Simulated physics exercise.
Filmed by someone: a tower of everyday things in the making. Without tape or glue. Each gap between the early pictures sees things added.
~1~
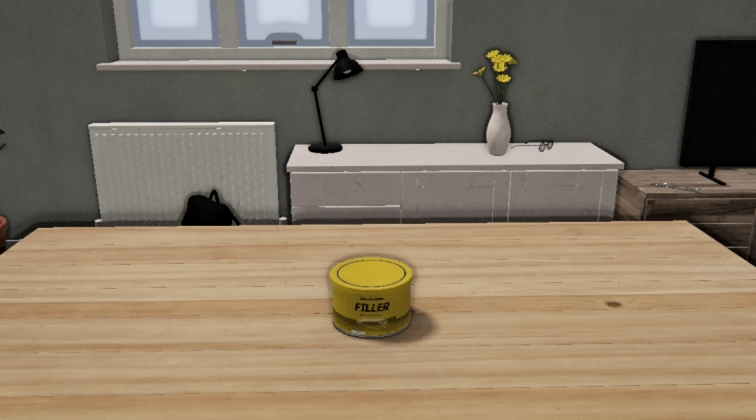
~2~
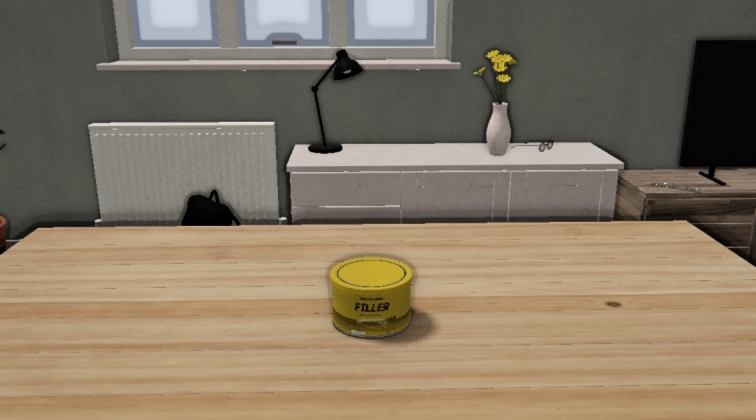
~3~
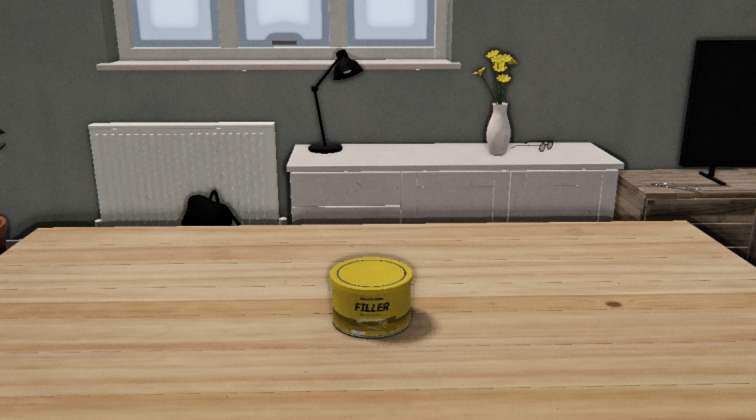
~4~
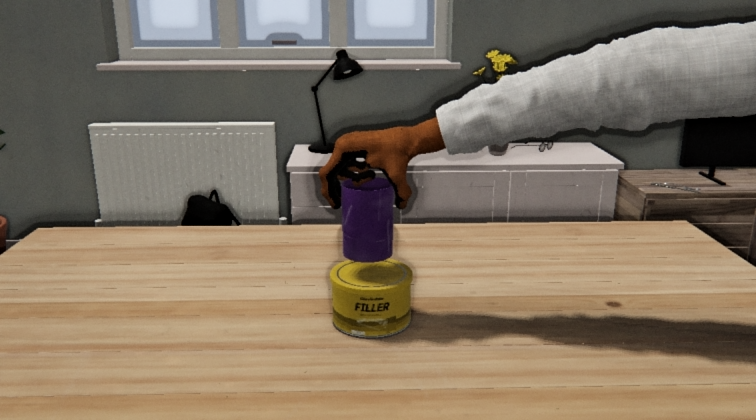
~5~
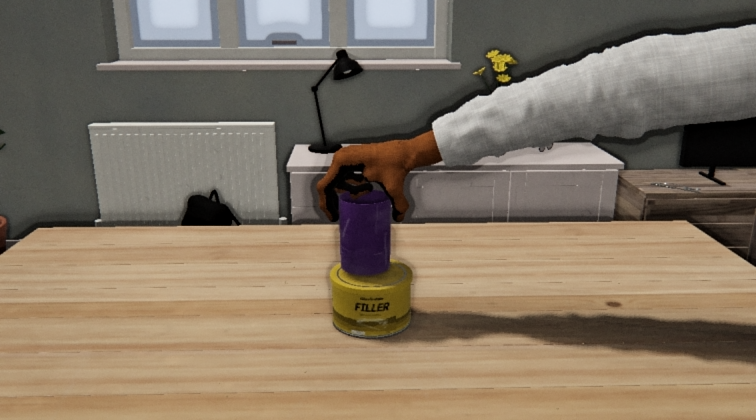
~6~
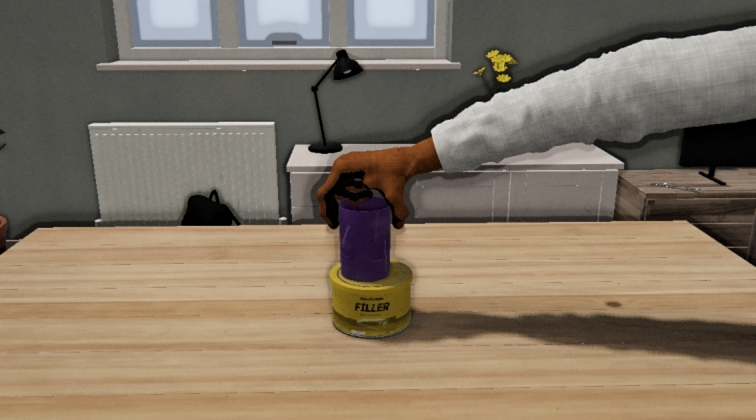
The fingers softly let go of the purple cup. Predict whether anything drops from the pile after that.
Safe to say it works.
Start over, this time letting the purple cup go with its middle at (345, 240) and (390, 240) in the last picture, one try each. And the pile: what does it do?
Try one: It stands firm; try two: It stands firm.
Then, 0.20 s after the last picture, nothing has stirred.
Then, 0.50 s after the last picture, purple cup resting near (365, 239).
At rest, both in place. Seen from the same camera at the end, purple cup near (365, 239). The pile keeps its balance.
